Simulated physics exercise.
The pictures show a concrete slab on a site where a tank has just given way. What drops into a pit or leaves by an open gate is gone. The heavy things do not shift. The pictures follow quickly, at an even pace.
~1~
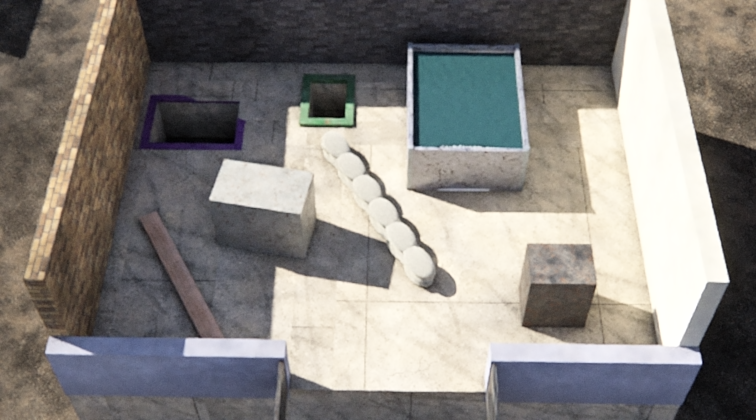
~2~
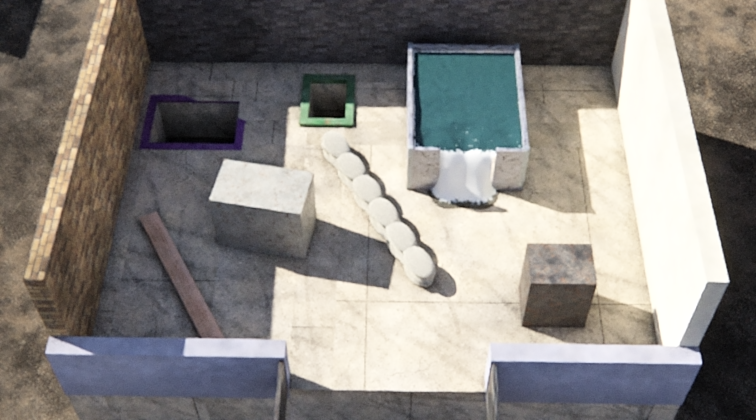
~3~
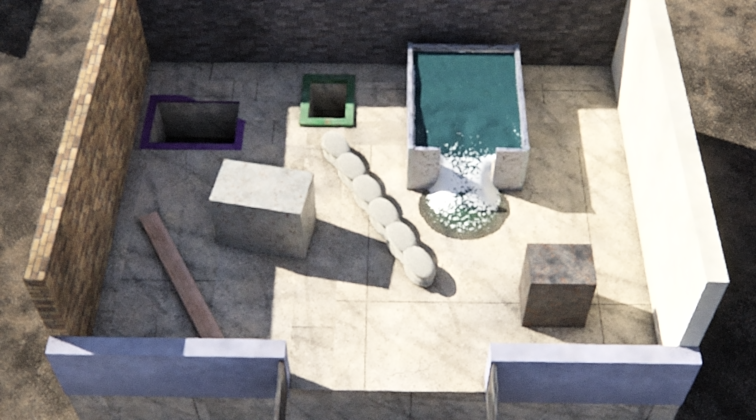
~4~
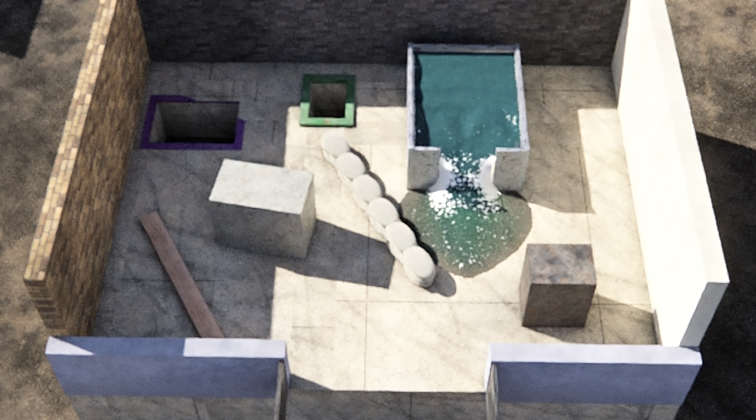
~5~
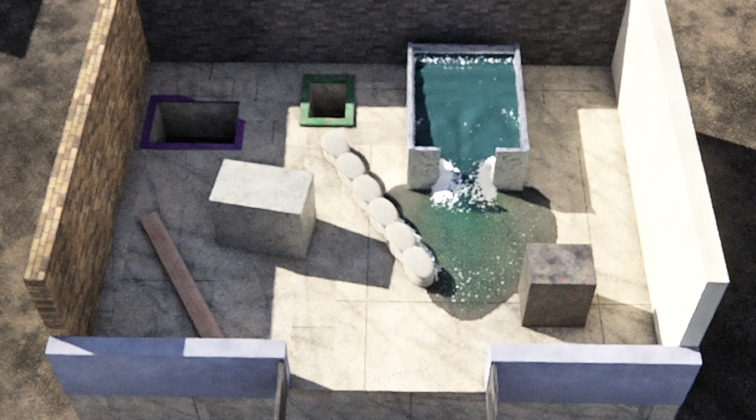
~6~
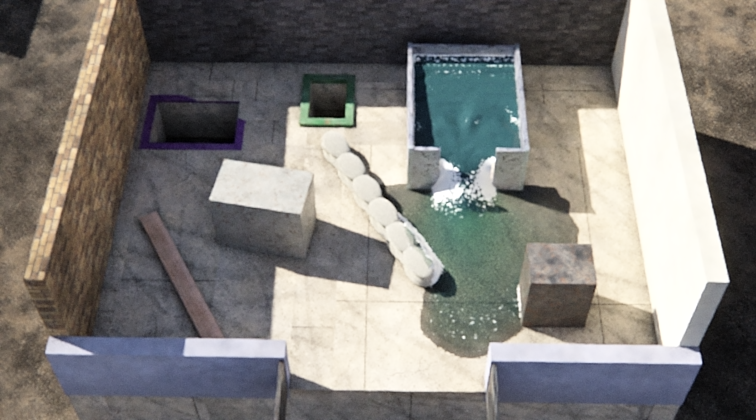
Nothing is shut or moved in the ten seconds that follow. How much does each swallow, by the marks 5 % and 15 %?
The gate takes over 15 %; the green pit takes under 5 %; the purple pit takes under 5 %.
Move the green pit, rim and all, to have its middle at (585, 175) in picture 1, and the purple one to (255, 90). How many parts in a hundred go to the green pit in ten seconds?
In per cent: Green 8.
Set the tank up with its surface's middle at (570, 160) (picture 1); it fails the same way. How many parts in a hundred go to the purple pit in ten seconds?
Parts in a hundred: Purple 10.
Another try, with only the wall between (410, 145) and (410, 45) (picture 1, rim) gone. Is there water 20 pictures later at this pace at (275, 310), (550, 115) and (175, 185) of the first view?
One after the other: Not flooded, clear, awash.
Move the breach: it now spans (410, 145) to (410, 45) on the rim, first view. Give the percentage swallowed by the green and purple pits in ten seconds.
Parts in a hundred: Green 35, purple 20.
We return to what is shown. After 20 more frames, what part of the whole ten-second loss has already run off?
Near 35 in a hundred.
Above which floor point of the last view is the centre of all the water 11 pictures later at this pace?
Roughly at (479, 192).
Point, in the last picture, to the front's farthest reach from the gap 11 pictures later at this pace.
At about (654, 376).
A moment on, water covers 20 % of the floor; the gate 2 %, the green pit 0 %, the purple pit 0 %.
Next, water covers 25 % of the floor; the gate 7 %, the green pit 0 %, the purple pit 0 %.
Then, water covers 35 % of the floor; the gate 14 %, the green pit 0 %, the purple pit 0 %.
Later, water covers 50 % of the floor; the gate 25 %, the green pit 0 %, the purple pit 0 %.
In the end, water covers 55 % of the floor; the gate 36 %, the green pit 1 %, the purple pit 1 %.
